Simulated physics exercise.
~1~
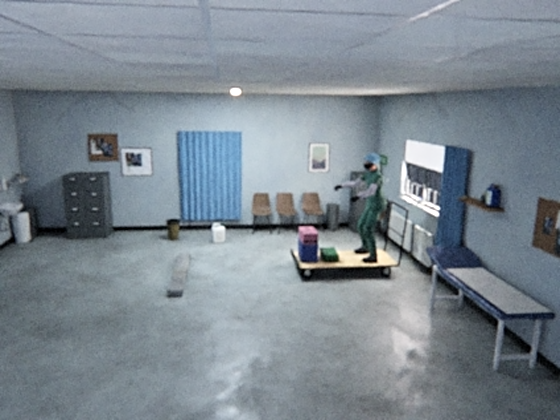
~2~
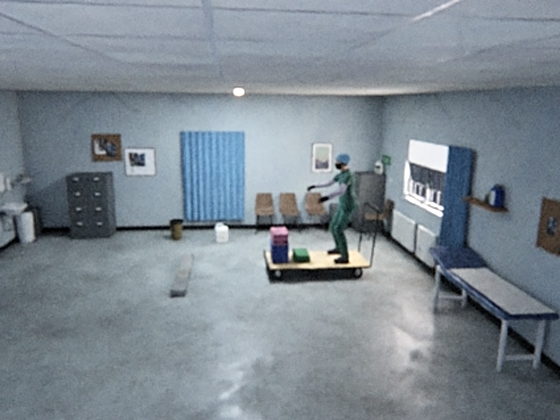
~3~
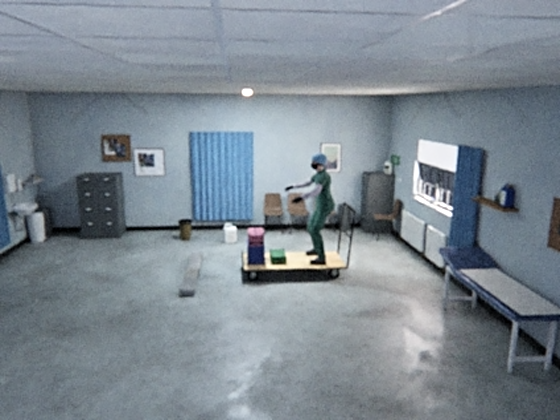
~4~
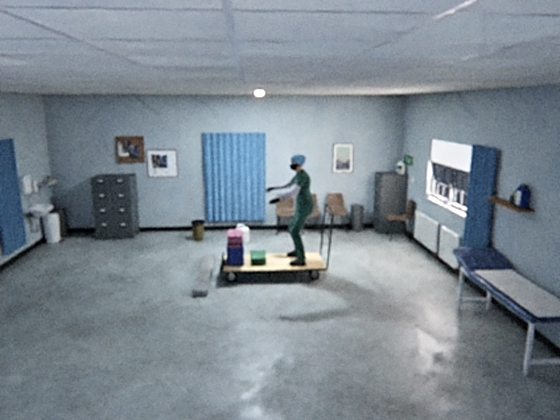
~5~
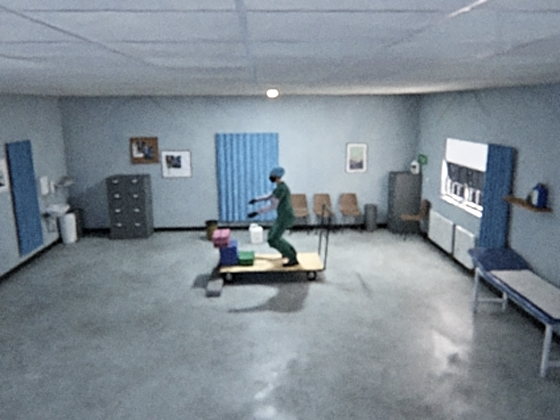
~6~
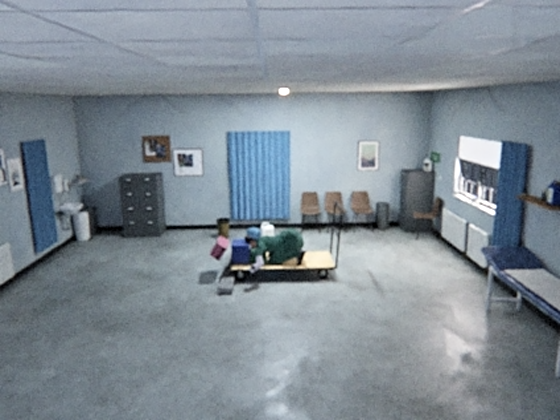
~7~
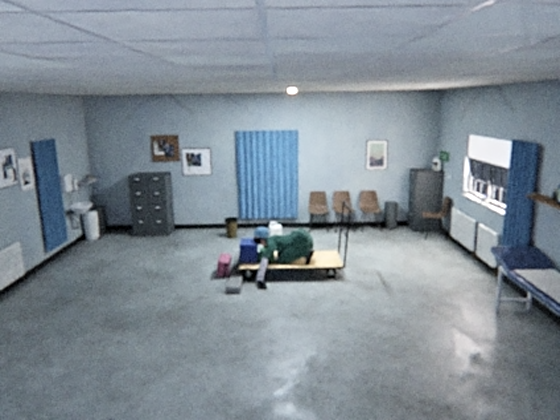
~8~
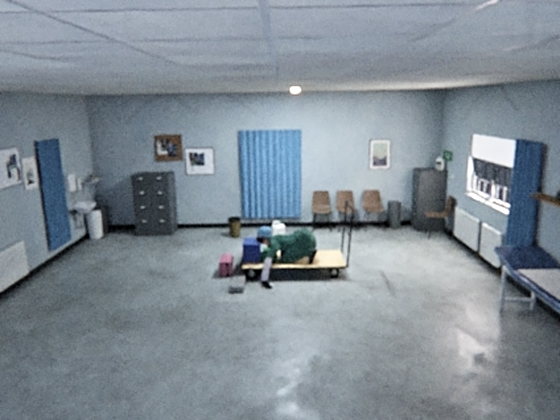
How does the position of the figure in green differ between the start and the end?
At the start the figure stands upright on the trolley over on the right side of the room, near the window. By the end it lies slumped forward on the trolley deck, near the middle of the room.
